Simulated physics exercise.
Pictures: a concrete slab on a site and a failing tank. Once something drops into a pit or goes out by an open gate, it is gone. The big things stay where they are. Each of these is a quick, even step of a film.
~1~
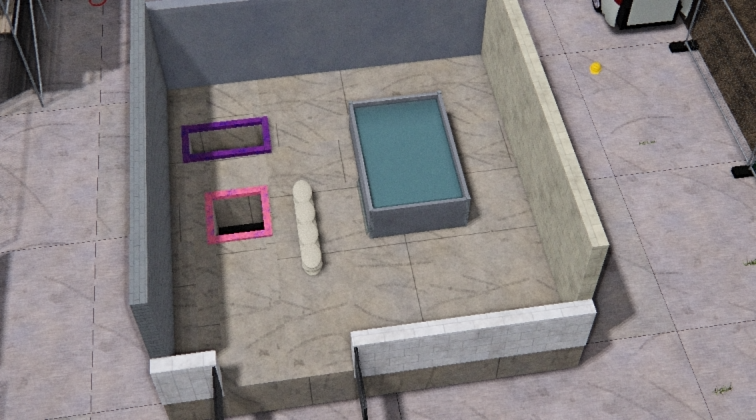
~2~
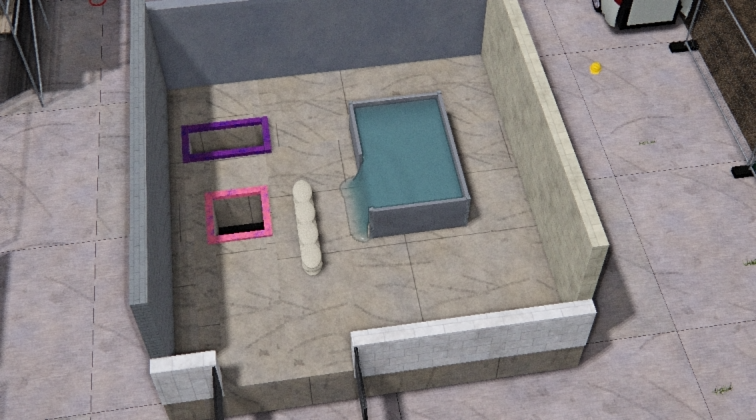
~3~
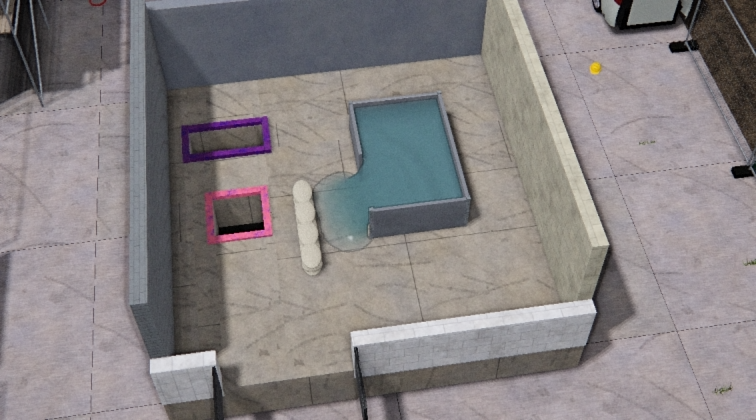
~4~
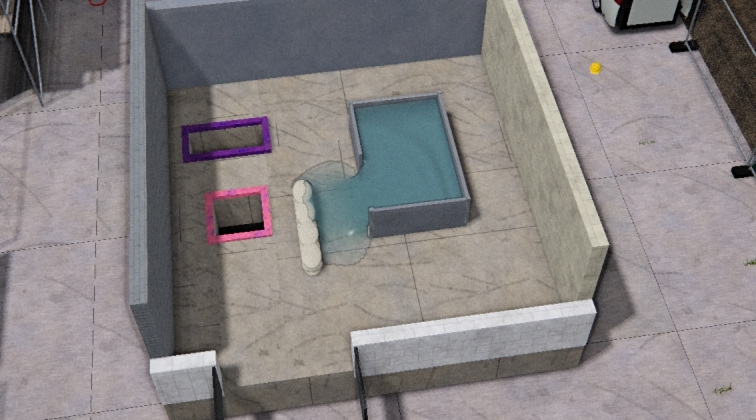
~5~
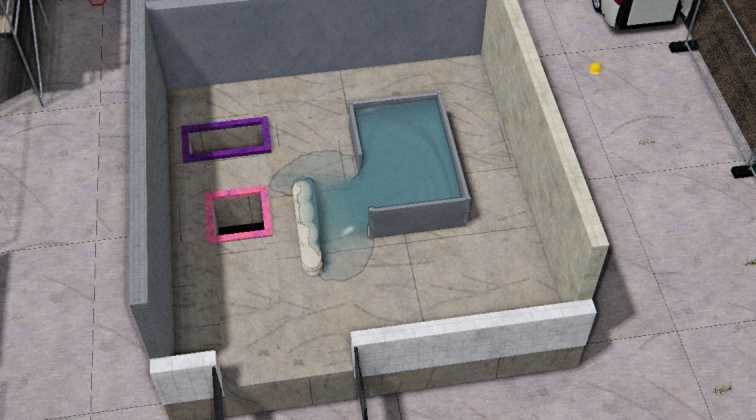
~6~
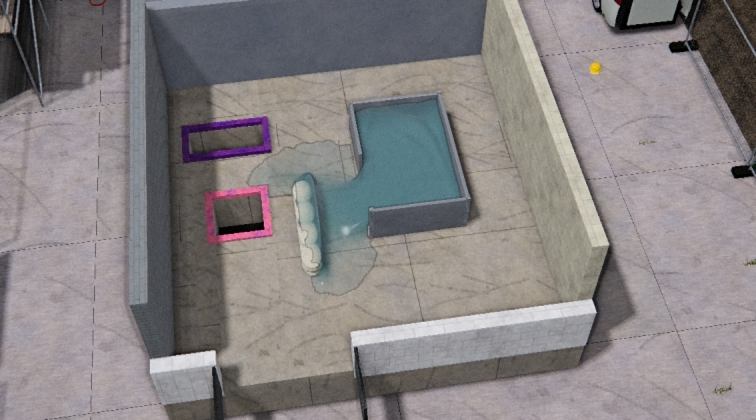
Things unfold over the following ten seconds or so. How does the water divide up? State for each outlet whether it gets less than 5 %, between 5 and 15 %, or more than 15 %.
As I see it, gate: Upwards of fifteen per cent; purple pit: Short of a twentieth; pink pit: Short of a twentieth.
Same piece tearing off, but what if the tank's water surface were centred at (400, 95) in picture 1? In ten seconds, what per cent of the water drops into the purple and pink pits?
Ten seconds on: Purple pit 12 percent, pink pit 14 percent.
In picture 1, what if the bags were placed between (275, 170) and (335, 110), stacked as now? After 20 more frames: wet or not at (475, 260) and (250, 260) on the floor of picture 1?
First spot spared, second spot submerged.
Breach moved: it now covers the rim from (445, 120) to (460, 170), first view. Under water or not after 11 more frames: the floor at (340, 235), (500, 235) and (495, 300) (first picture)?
In that order: Clear, wet, wet.
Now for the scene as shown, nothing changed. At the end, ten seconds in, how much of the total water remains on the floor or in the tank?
76 %.
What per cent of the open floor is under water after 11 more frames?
That's roughly 50 per cent.
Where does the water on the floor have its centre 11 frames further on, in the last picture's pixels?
I'd point to (369, 201).
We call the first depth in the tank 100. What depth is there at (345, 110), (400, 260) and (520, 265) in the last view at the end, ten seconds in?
The depths come to near 8, 4 and 6 per cent respectively.
A moment on, water covers 30 % of the floor; the gate 0 %, the purple pit 0 %, the pink pit 0 %.
Next, water covers 50 % of the floor; the gate 3 %, the purple pit 1 %, the pink pit 1 %.
Then, water covers 60 % of the floor; the gate 8 %, the purple pit 1 %, the pink pit 1 %.
Later, water covers 90 % of the floor; the gate 14 %, the purple pit 1 %, the pink pit 2 %.
In the end, water covers 95 % of the floor; the gate 20 %, the purple pit 2 %, the pink pit 2 %.
